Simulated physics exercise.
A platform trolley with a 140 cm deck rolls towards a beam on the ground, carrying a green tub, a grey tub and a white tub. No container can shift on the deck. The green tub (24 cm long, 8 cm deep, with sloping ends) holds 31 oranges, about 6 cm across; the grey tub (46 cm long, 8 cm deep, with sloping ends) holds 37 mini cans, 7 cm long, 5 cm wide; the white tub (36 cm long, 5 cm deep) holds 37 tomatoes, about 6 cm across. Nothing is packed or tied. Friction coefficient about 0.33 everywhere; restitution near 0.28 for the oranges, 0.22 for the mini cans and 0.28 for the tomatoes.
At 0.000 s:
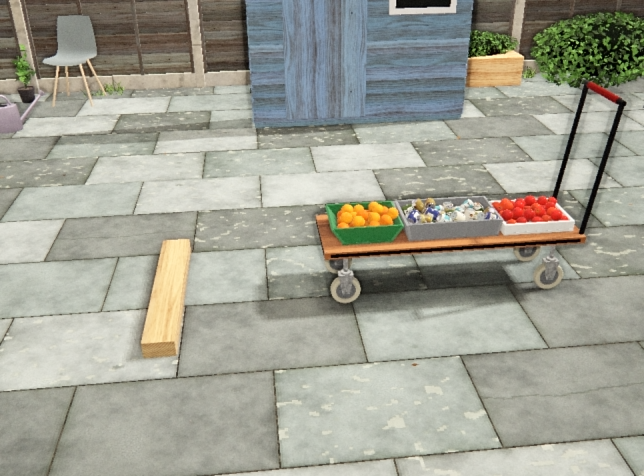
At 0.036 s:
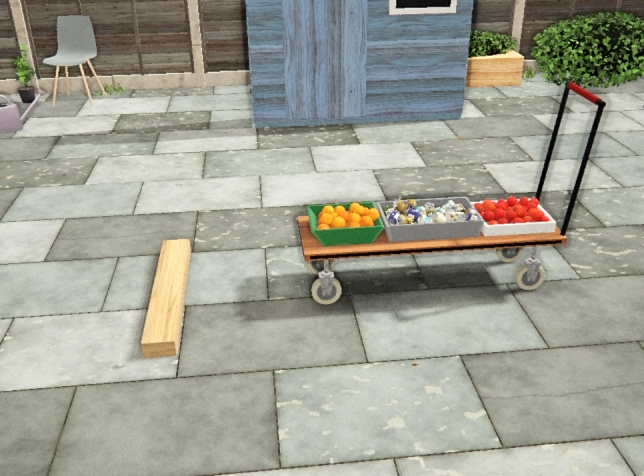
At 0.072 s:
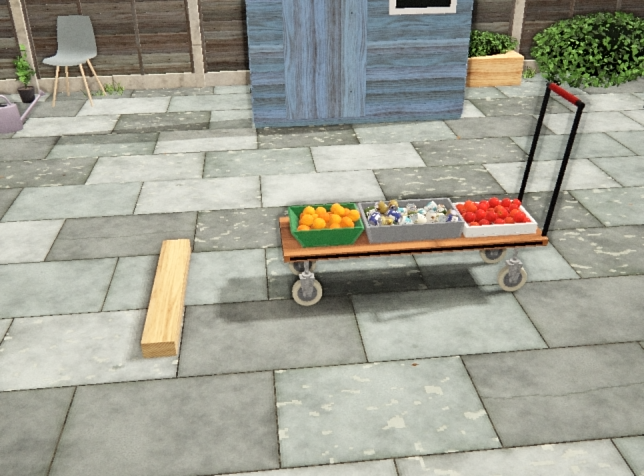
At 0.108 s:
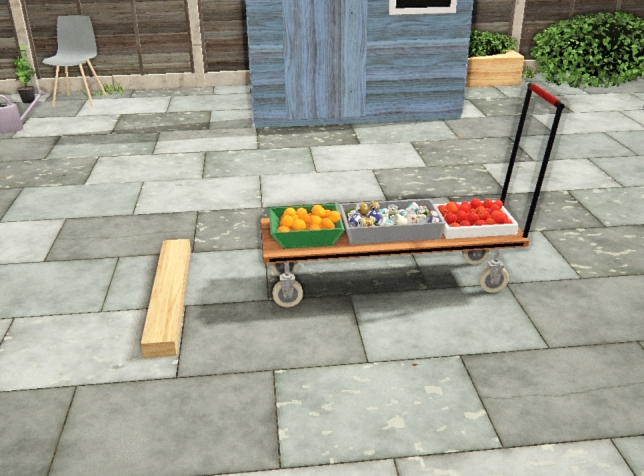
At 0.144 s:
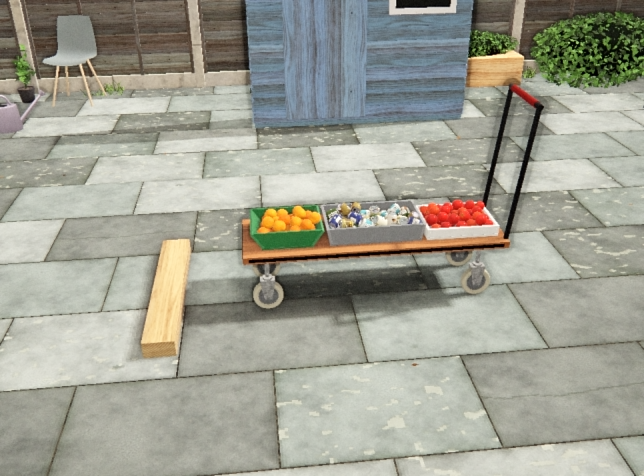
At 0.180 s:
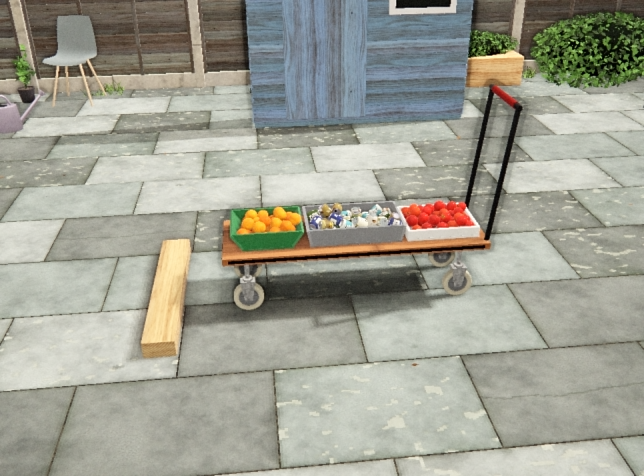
A platform trolley carrying a green tub of oranges, a grey tub of small cans and a white tub of tomatoes rolled steadily left across the paving, drawing closer to a wooden beam.
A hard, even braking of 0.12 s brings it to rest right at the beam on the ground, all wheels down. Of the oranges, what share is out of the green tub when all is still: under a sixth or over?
It sheds over a sixth of them.
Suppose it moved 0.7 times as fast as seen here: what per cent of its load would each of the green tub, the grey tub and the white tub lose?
In that case green tub 10, grey tub 10, white tub 10 per cent.
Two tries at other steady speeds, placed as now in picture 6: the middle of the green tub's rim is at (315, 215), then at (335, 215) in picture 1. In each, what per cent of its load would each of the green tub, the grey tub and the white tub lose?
Green tub 0 then 10, grey tub 0 then 0, white tub 10 then 10 per cent.
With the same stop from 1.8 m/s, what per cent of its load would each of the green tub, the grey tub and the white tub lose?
Then green tub 10, grey tub 0, white tub 10 per cent.
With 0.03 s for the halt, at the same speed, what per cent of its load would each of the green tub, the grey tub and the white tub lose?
In that case green tub 50, grey tub 30, white tub 30 per cent.
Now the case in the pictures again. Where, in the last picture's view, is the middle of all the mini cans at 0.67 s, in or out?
At about (285, 228).
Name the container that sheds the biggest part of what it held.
It is the green tub.
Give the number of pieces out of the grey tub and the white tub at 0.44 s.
Out by then, roughly: Grey tub 2, white tub 3.
After 0.22 s, it begins to slow.
After 0.32 s, green tub 31 in, 0 out, grey tub 37 in, 0 out and white tub 37 in, 0 out.
After 0.44 s, green tub 27 in, 4 out, grey tub 35 in, 2 out and white tub 34 in, 3 out.
After 0.67 s, green tub 23 in, 8 out, grey tub 30 in, 7 out and white tub 33 in, 4 out.
Outcome (at 1.17 s), green tub 22 in, 9 out, grey tub 30 in, 7 out and white tub 33 in, 4 out. Asked share, 9 of 31, 29 per cent.
